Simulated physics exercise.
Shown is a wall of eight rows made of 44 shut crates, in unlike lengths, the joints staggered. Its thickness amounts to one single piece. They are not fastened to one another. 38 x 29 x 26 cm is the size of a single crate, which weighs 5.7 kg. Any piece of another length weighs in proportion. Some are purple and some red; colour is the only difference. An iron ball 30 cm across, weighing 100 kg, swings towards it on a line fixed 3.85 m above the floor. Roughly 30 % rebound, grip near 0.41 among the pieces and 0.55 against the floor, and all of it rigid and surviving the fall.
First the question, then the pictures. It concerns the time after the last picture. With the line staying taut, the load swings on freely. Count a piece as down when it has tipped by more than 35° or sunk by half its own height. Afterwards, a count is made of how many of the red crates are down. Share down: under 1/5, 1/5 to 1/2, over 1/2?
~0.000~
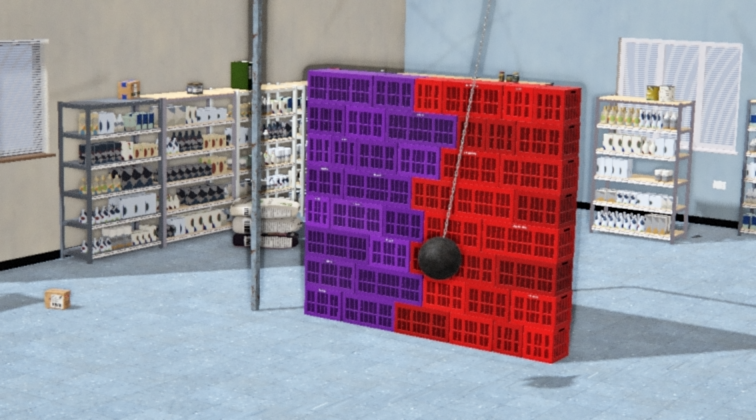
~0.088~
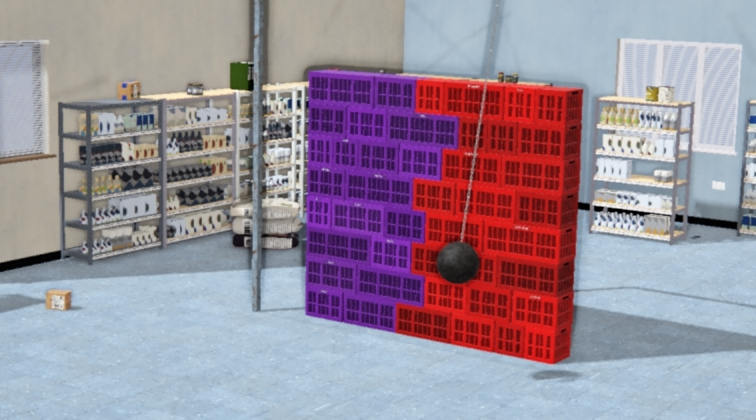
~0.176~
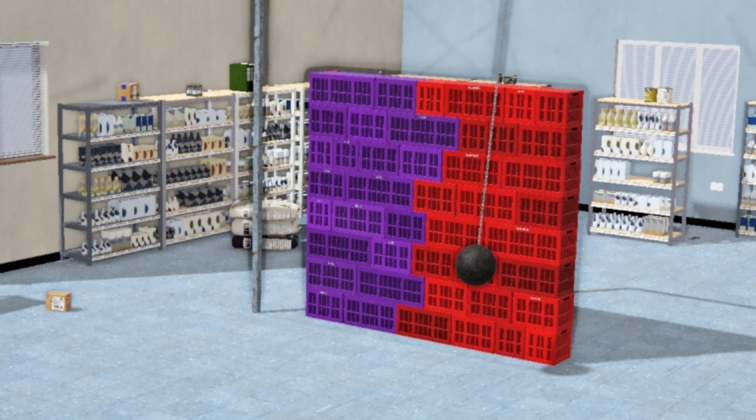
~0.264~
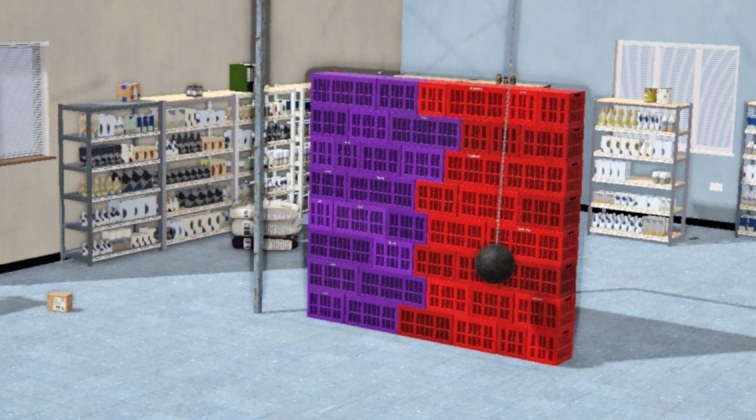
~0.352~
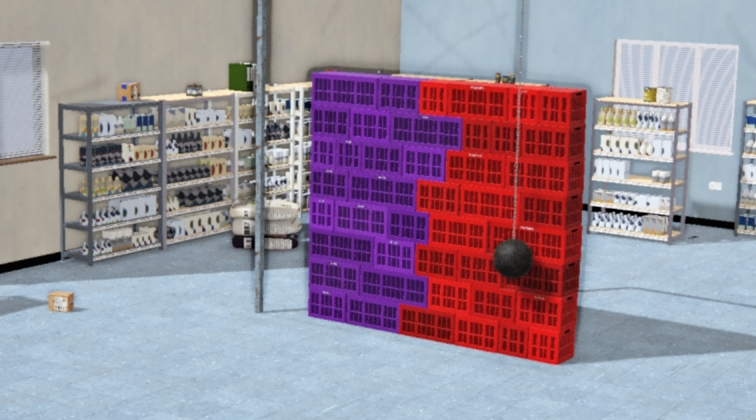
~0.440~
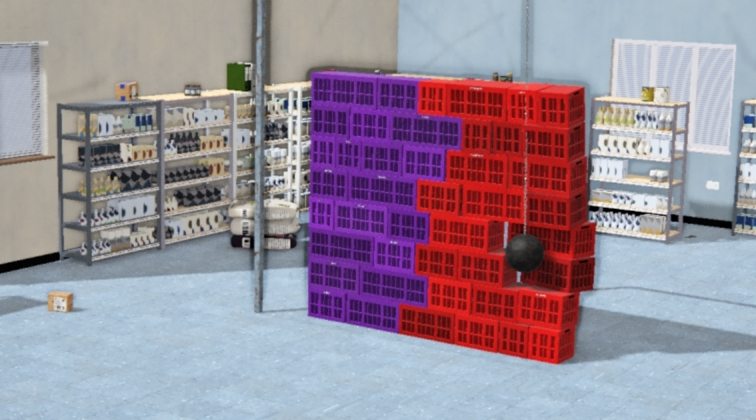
1/5 to 1/2.
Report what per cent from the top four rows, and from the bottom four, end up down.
For the top it's 30 in a hundred, for the bottom 10 in a hundred.
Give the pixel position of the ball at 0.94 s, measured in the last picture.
I'd put it somewhere around (570, 214).
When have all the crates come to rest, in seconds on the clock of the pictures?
I'd put it around 3.5 seconds.
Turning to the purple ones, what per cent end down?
Ending so: Purple 0 per cent.
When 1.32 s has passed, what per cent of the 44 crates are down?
By then, 20 per cent.
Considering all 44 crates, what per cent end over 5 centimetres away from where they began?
The answer is 25 percent.
By 0.62 s, line 11° past plumb; 2 of the 24 red crates down (2 of 44 in all colours); top red crate unmoved.
By 0.94 s, line 21° past plumb; 8 of the 24 red crates down (8 of 44 in all colours); top red crate unmoved.
By 1.32 s, line 23° past plumb; 9 of the 24 red crates down (9 of 44 in all colours); top red crate moved 23 mm.
By 1.88 s, line 9° past plumb; 9 of the 24 red crates down (9 of 44 in all colours); top red crate moved 23 mm.
When it is over (3.5 s), line 15° before plumb; 9 of the 24 red crates down (9 of 44 in all colours); top red crate moved 23 mm; top purple crate unmoved. That is 38 per cent. In pixels of the last frame, middles, top red crate near (489, 101), top purple crate near (407, 95).
